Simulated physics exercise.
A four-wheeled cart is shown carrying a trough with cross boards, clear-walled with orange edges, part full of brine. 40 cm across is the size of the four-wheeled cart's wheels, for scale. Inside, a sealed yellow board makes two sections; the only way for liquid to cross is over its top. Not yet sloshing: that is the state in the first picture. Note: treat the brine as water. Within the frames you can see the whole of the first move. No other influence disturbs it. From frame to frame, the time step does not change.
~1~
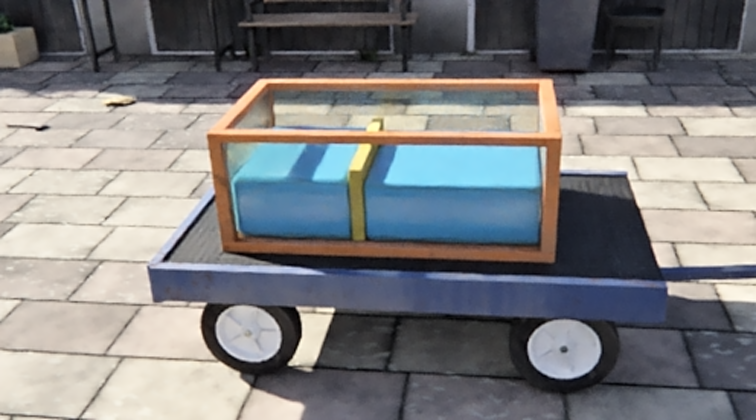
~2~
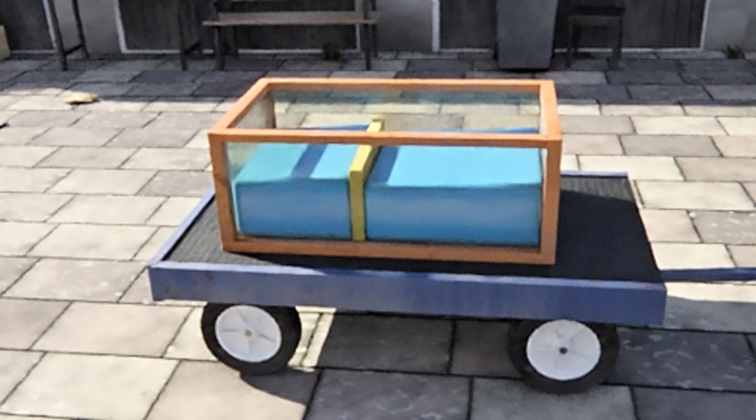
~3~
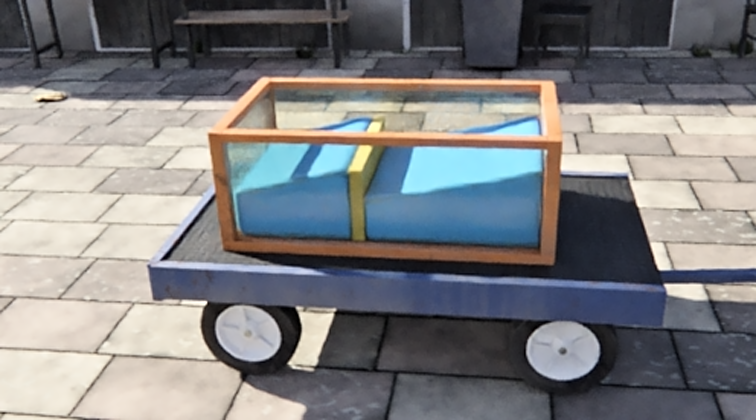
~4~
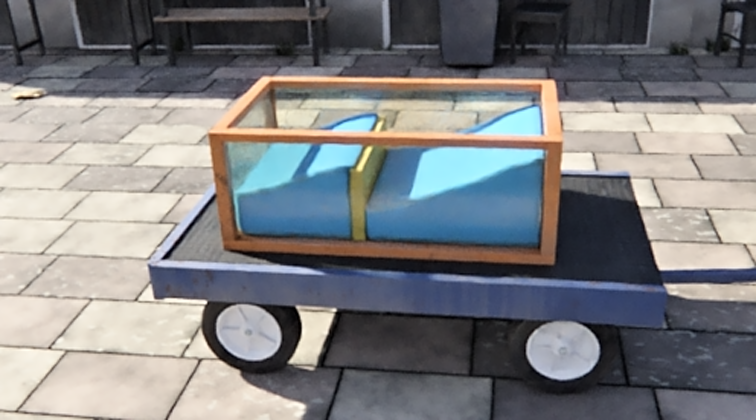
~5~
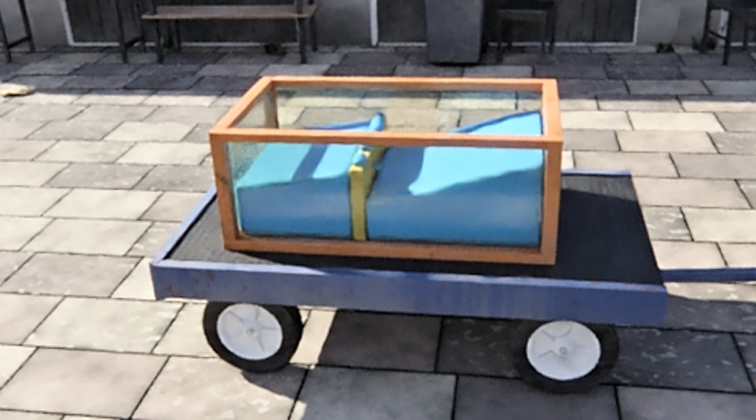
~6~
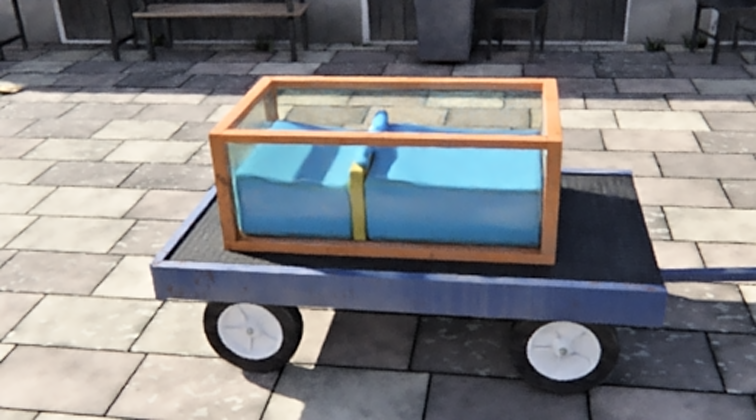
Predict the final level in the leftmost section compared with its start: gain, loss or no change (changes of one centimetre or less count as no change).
No change.
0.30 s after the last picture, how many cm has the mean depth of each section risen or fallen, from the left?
Measured in centimetres, it's 0 then 0.
Then, 0.30 s after the last picture, left to right it is 24, 24 cm deep.
Then, 0.80 s after the last picture, left to right it is 24, 24 cm deep.
Then, 1.20 s after the last picture, left to right it is 24, 24 cm deep.
Then, 2.98 s after the last picture, left to right it is 24, 24 cm deep.
